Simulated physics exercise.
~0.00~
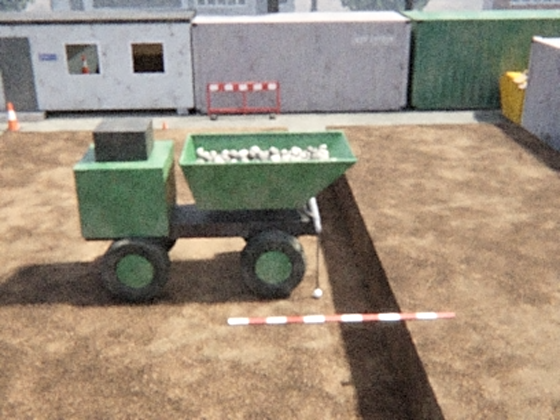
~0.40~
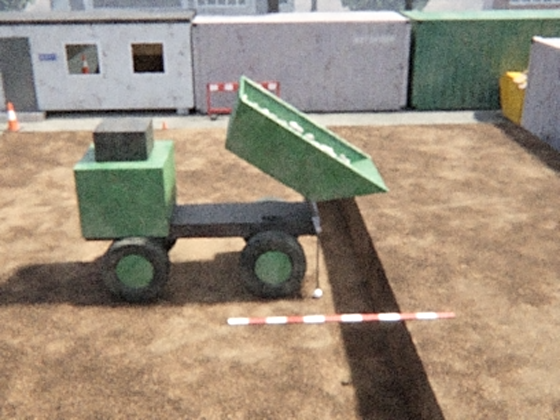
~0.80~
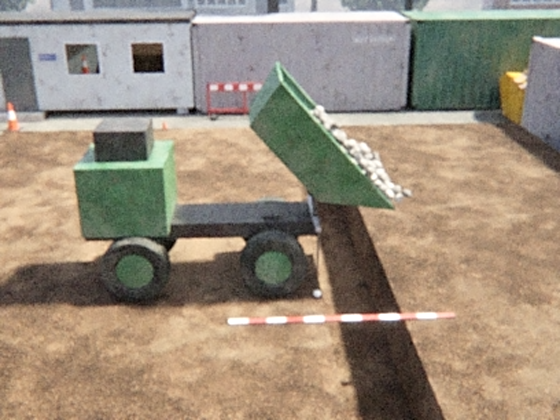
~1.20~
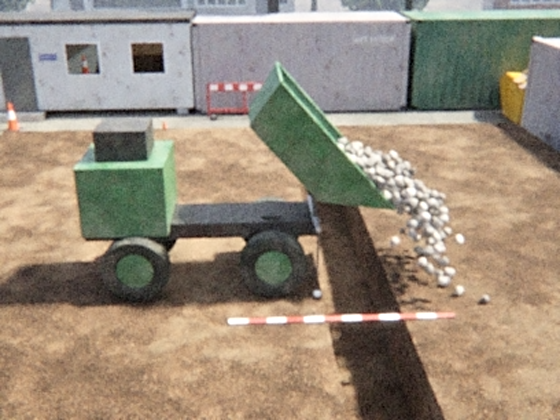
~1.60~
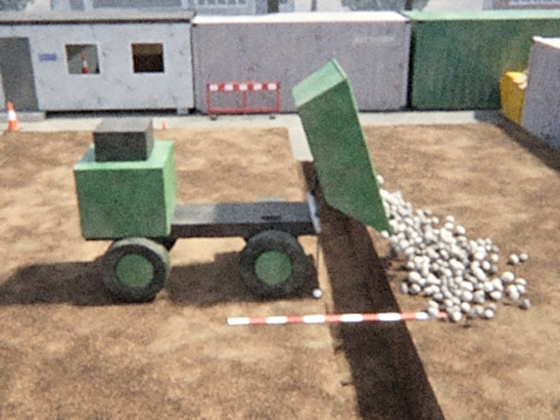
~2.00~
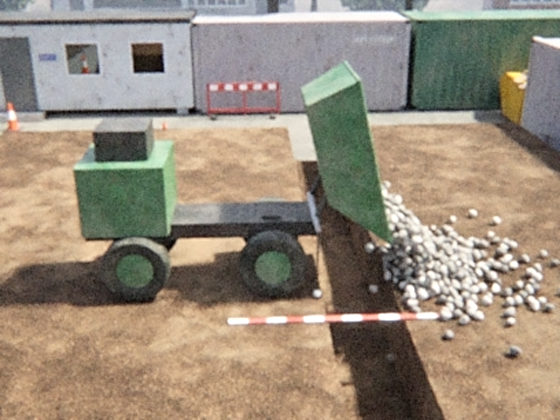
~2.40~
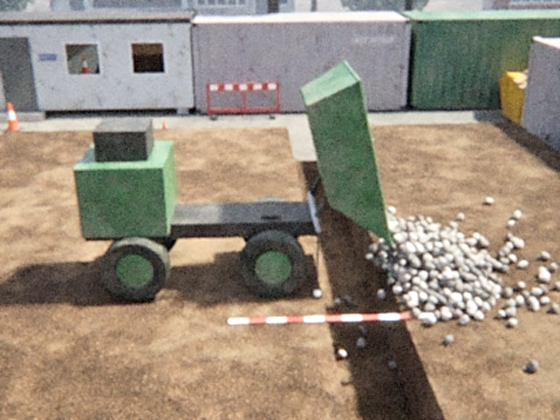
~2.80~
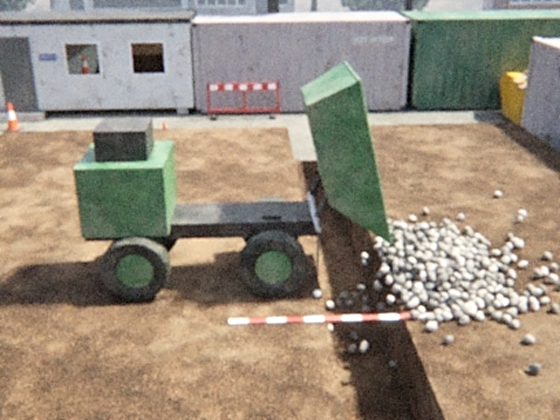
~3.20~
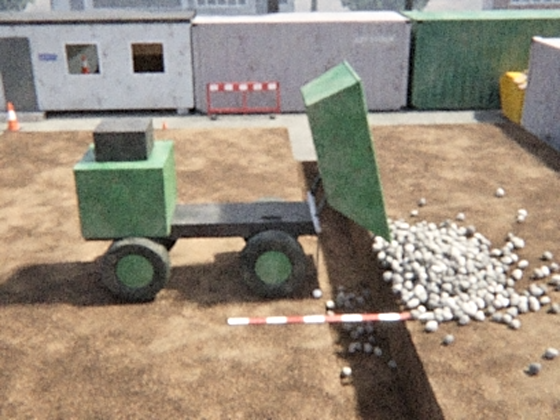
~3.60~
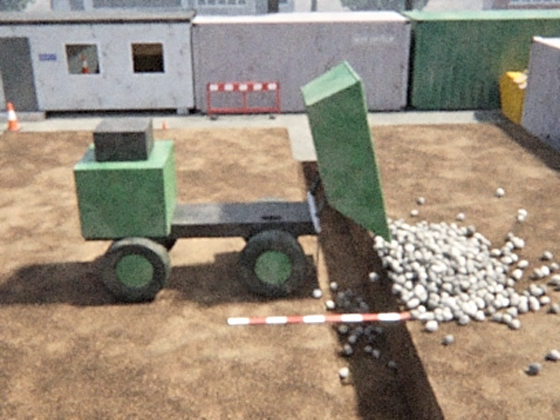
A green dumper with dark wheels stands at the left on a brown dirt site, seen from the side and slightly above, its raised skip full of pale cobbles. A dark trench runs behind its right end, a red and white staff and small white ball lie nearby, and cabins and containers line the back. The skip tilts to the right and pauses as the stones slide to its lip, then pour out over the trench. It tips steeper, and the cobbles spread beyond the far edge. A few drop into the trench, while most rest in a heap past it.
